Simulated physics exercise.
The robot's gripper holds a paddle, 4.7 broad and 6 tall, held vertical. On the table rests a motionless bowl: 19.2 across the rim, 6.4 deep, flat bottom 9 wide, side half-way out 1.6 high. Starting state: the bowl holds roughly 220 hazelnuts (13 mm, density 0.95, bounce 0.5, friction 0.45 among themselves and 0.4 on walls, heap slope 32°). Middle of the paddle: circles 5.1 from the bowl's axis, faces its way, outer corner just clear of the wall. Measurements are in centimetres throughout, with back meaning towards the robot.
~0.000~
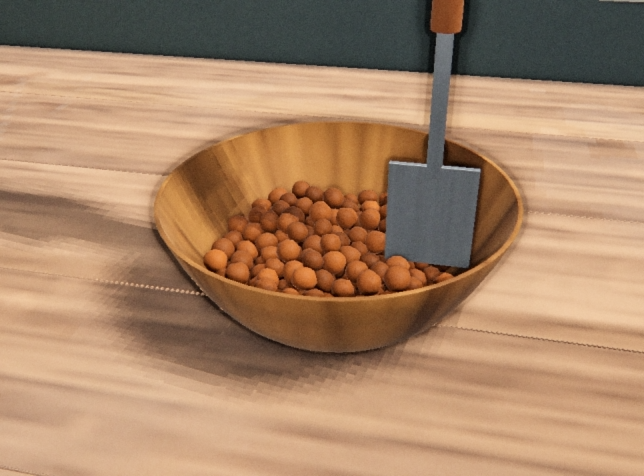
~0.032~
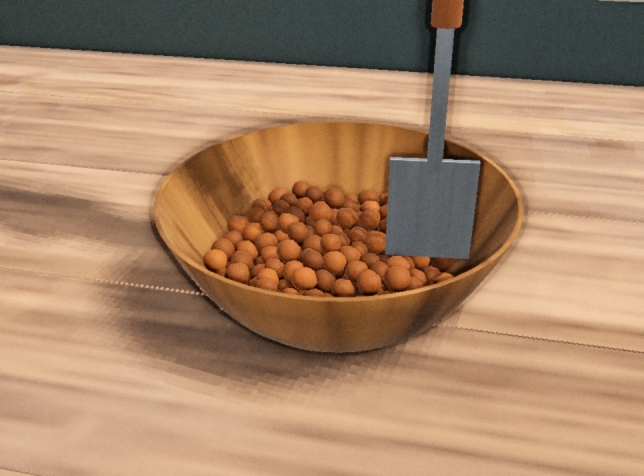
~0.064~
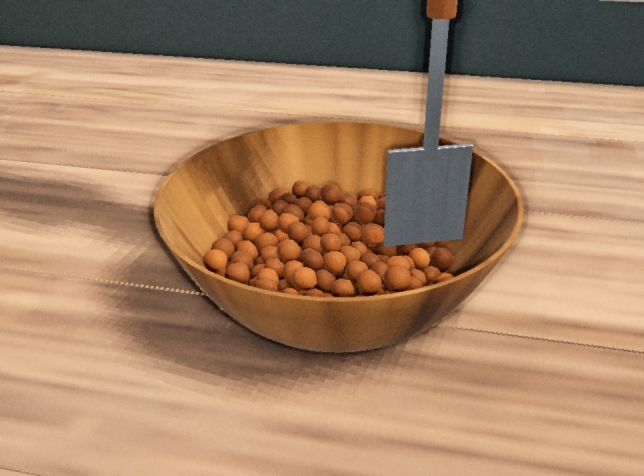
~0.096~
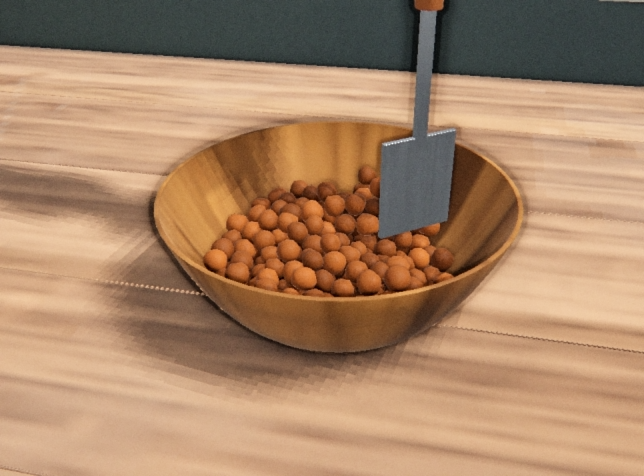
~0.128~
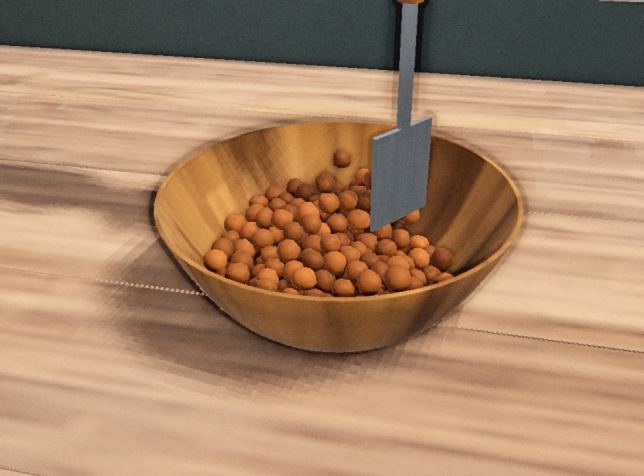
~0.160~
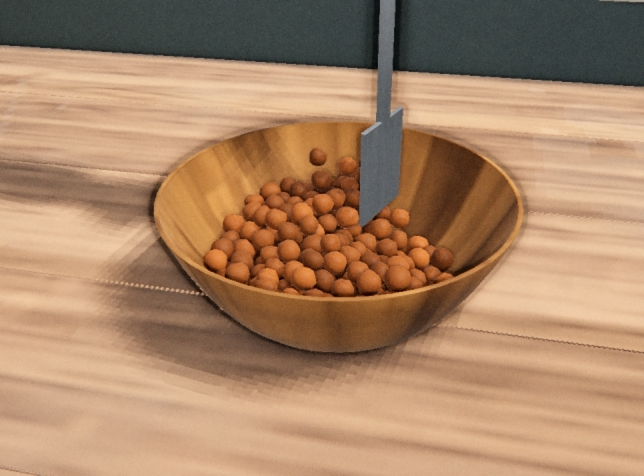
A gray paddle sweeps leftward along the bowl's far side, pushing up small brown balls.
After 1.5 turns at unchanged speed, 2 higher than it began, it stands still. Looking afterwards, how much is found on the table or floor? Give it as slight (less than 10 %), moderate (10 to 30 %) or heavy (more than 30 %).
It is slight.
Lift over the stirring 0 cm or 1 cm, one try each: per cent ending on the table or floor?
Roughly 10 and 10 per cent.
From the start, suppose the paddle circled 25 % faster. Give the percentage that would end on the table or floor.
Then roughly 10 per cent.
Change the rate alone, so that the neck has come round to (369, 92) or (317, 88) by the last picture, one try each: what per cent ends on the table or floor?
Roughly 5 and 15 percent, in that order.
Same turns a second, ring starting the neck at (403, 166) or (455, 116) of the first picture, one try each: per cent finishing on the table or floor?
I'd put it at around 0 and 0 percent.
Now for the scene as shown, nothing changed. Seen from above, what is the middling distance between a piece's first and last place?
I'd put it at roughly 3 centimetres.
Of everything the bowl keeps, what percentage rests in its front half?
Some 50 per cent.
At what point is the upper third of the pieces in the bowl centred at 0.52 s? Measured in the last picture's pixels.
I'd put its middle near (319, 287).
By 0.52 s, 254° round, highest piece 9 above the table; 220 in the bowl, 1 on the table or floor, 3 in flight or on the tool.
By 0.89 s, 78° round, highest piece 6 above the table; 214 in the bowl, 10 on the table or floor.
By 1.27 s, 180° round, highest piece 4 above the table; 214 in the bowl, 10 on the table or floor.
By 1.97 s, 180° round, highest piece 4 above the table; 214 in the bowl, 10 on the table or floor.
Final count, 214 in the bowl, 10 on the table or floor. That is 4 % on the table or floor.
